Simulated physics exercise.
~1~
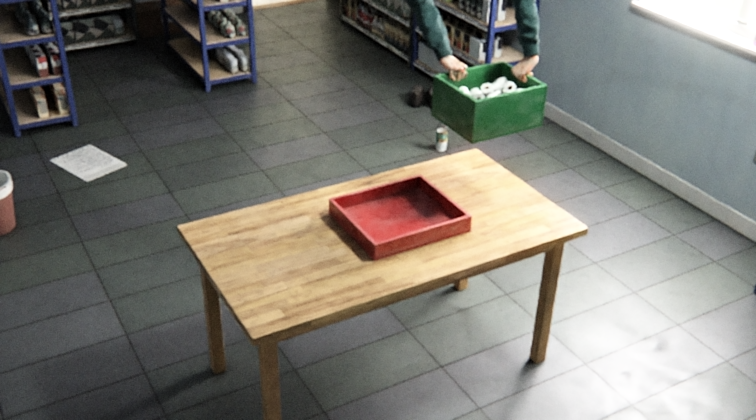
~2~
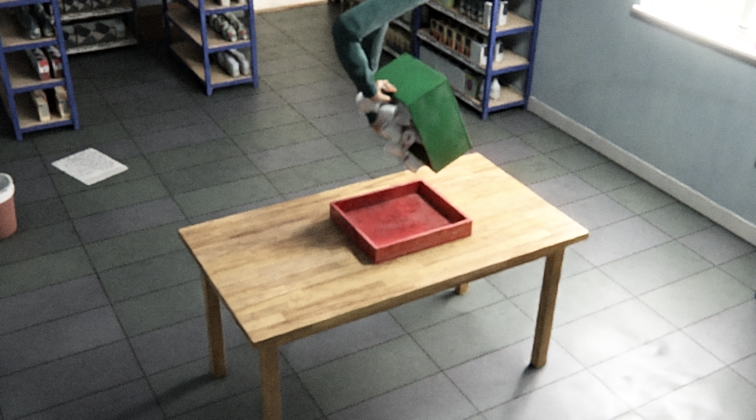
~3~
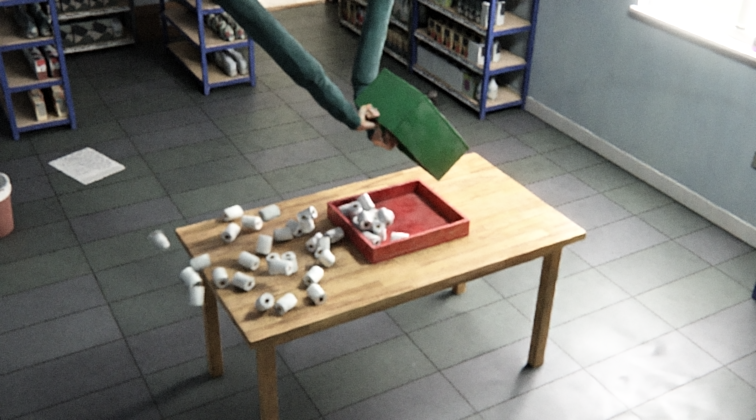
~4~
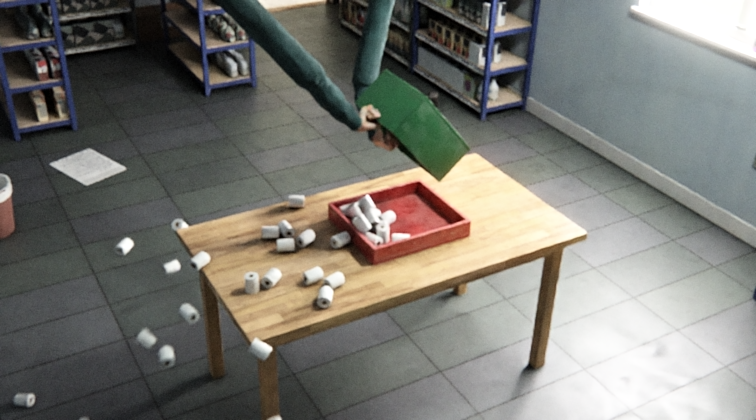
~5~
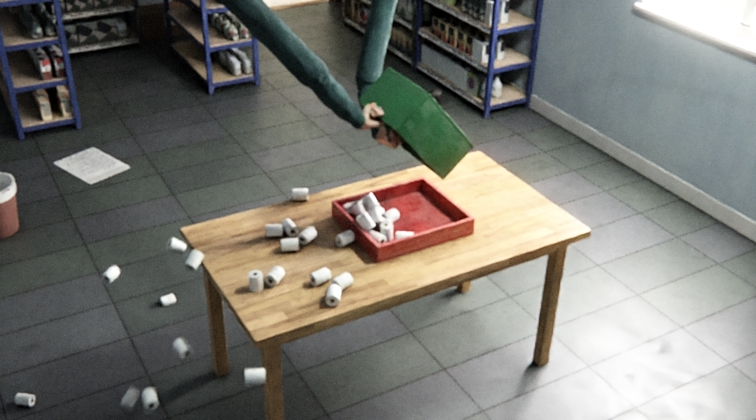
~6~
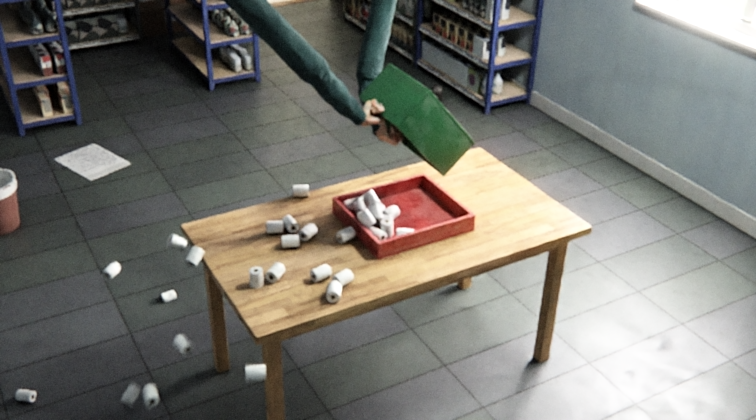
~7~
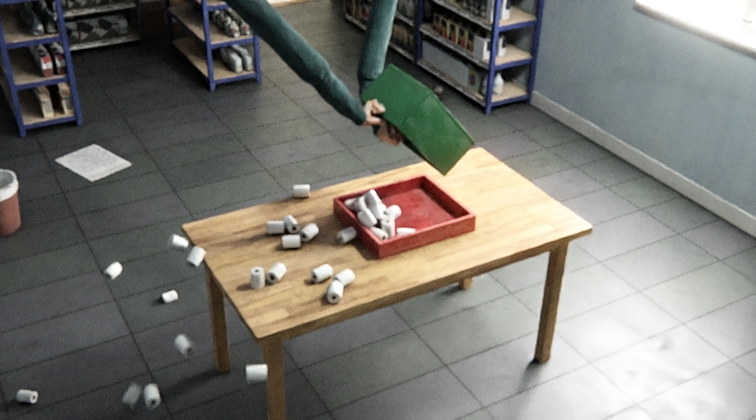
Green box tipping in a worker's hands, spilling white paper rolls partly into a red tub, most scattering across table and floor.
